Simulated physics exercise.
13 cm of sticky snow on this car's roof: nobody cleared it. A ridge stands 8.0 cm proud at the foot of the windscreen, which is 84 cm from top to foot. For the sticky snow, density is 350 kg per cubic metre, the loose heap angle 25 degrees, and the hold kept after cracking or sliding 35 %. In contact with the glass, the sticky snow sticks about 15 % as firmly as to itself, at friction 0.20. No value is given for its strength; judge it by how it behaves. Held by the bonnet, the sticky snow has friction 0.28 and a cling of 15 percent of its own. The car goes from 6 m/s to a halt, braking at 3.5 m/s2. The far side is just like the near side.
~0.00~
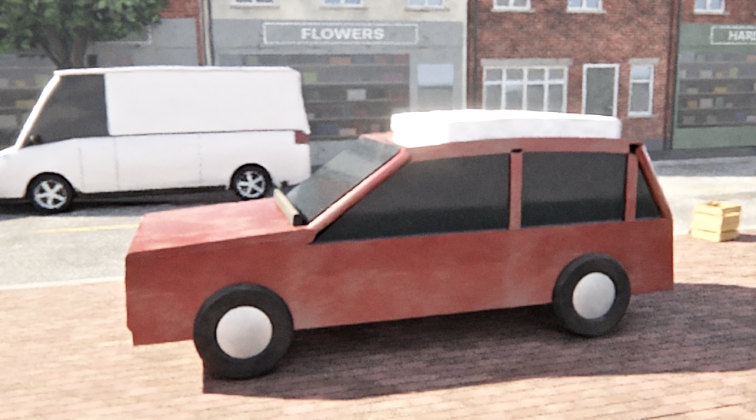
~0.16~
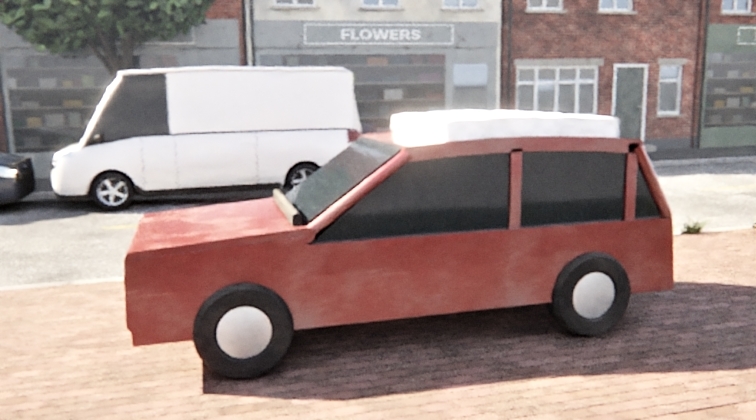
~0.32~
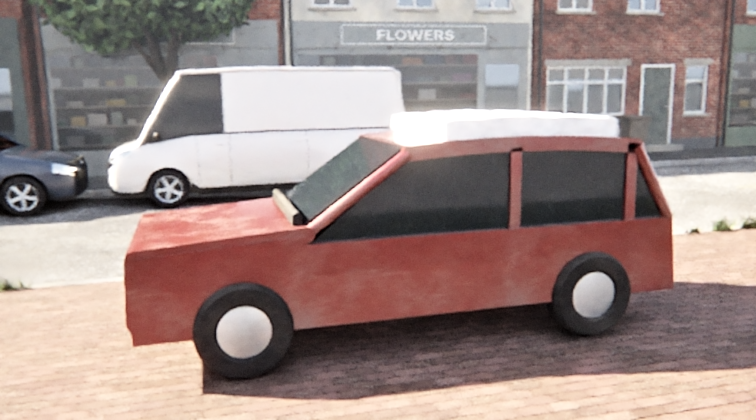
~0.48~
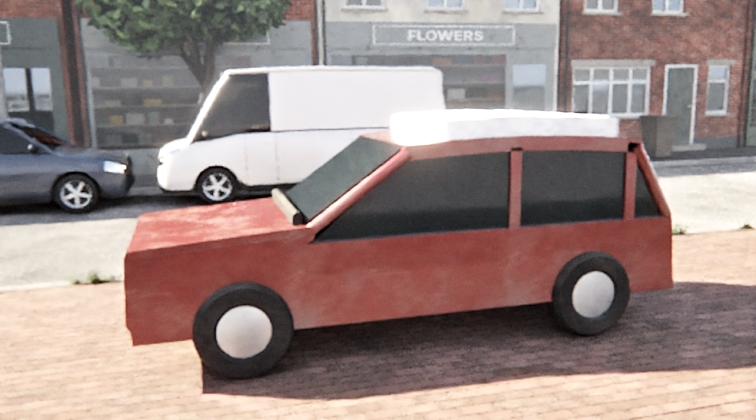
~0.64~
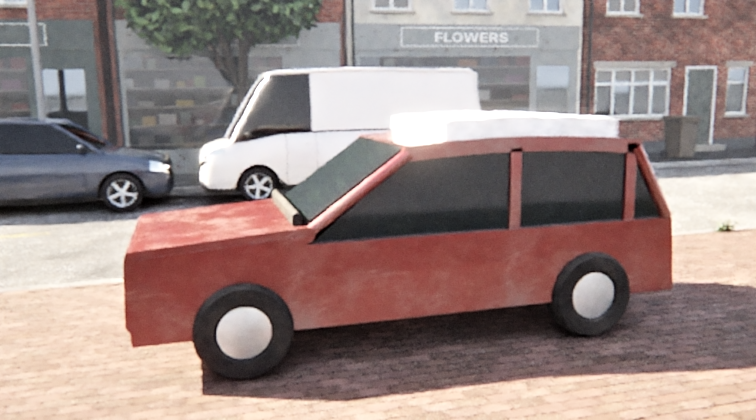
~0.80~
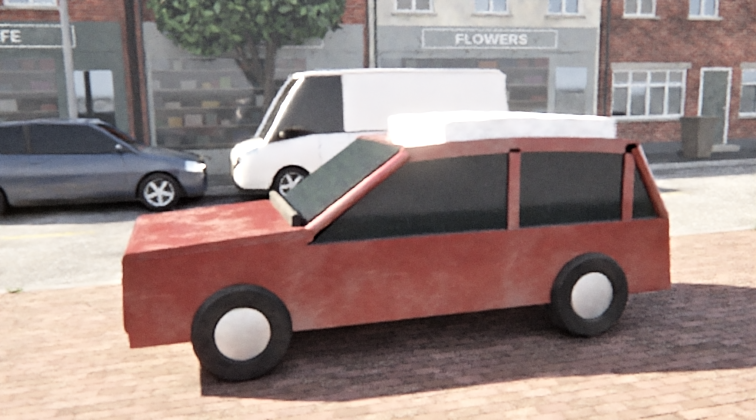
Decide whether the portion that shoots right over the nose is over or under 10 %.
Observed: Under 10 per cent.
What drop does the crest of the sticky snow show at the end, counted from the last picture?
I'd put it at close to 0 cm.
After 1.33 s, all of the snow is on the roof, none on the glass, none on the bonnet and none has gone off the nose.
After 1.96 s, all of the snow is on the roof, none on the glass, none on the bonnet and none has gone off the nose.
After 2.59 s, all of the snow is on the roof, none on the glass, none on the bonnet and none has gone off the nose.
After 3.21 s, all of the snow is on the roof, none on the glass, none on the bonnet and none has gone off the nose.
After 3.31 s, at the end, all of the snow is on the roof, none on the glass, none on the bonnet and none has gone off the nose.
